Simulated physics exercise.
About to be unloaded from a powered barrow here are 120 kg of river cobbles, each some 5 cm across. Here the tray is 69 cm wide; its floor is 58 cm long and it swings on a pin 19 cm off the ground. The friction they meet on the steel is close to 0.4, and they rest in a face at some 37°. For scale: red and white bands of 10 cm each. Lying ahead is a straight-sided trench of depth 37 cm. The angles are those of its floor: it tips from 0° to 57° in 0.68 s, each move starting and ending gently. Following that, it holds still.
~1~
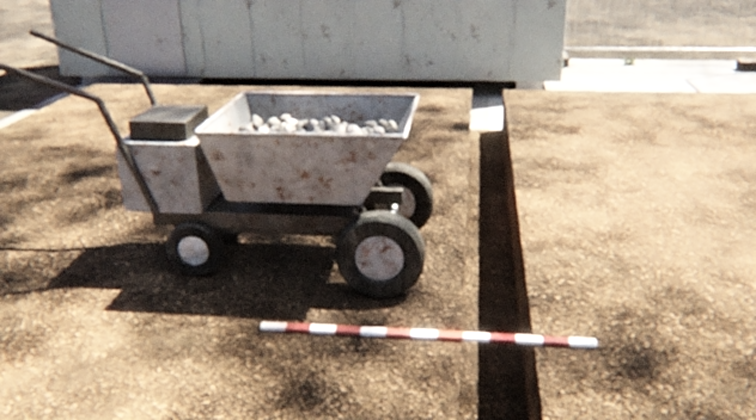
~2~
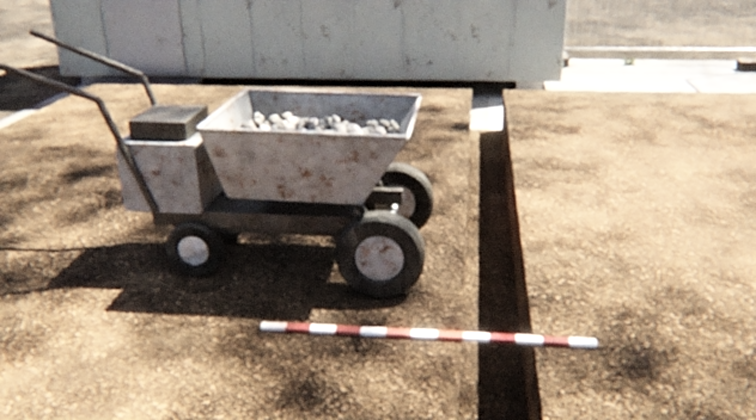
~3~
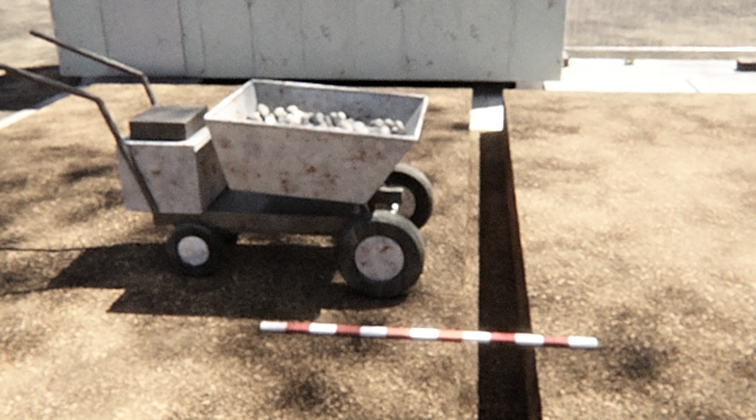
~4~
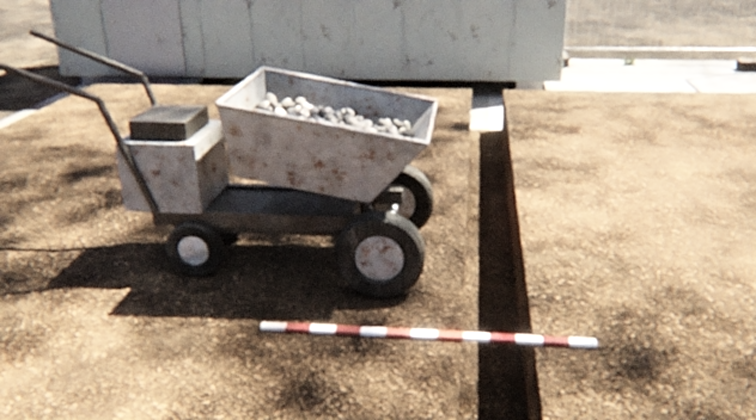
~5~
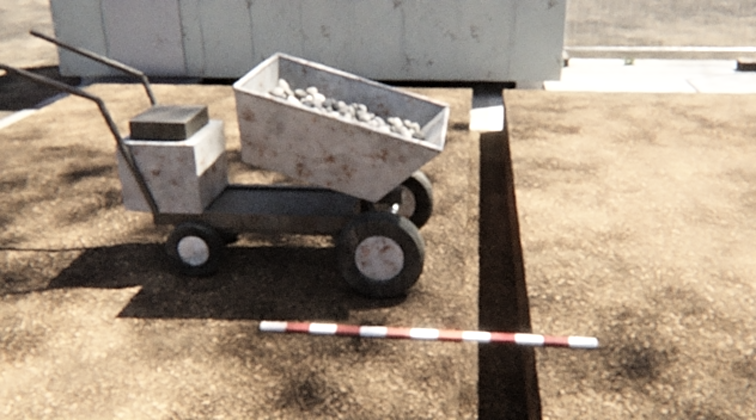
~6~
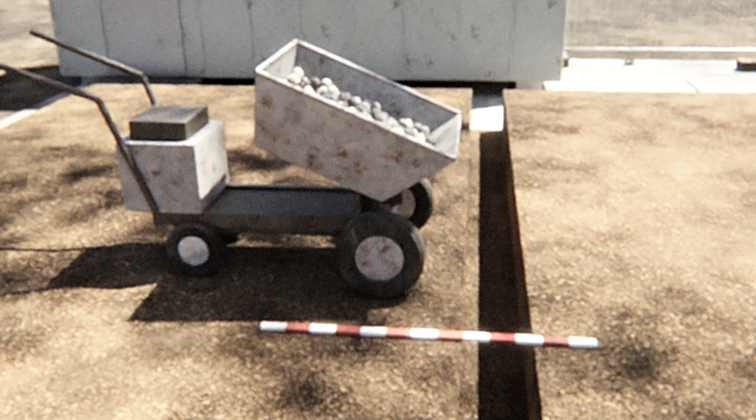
On a sunlit patch of bare ground beside a narrow trench, a powered barrow loaded with rounded grey stones stands behind a red and white striped pole. Its tray, level at first, tilts slowly toward the right, the rear end rising well clear of the chassis while the wheels stay put.
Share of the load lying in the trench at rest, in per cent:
12 per cent.
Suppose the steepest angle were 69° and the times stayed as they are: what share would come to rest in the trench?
It would be near 25 per cent.
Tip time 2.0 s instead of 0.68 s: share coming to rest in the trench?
It would come to roughly 15 per cent.
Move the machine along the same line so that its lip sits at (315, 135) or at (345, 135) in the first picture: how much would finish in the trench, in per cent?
Result: Close to 35 then close to 35 per cent.
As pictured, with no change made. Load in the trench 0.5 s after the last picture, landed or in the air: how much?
About 0 per cent by then.
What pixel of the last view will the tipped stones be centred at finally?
Roughly (566, 265), I'd say.
Then, 0.2 s after the last picture the floor is at 48°, 100 % in the tray; the foremost stones are at (460, 176).
Then, 0.5 s after the last picture the floor is at 57°, 97 % in the tray, 2 % in the trench, 1 % past the trench; the foremost stones are at (538, 204).
Then, 0.8 s after the last picture the floor is at 57°, 68 % in the tray, 5 % in the trench, 27 % past the trench; the foremost stones are at (655, 280).
Then, 2.8 s after the last picture the floor is at 57°, 55 % in the tray, 12 % in the trench, 33 % past the trench; the foremost stones are past the picture's edge.
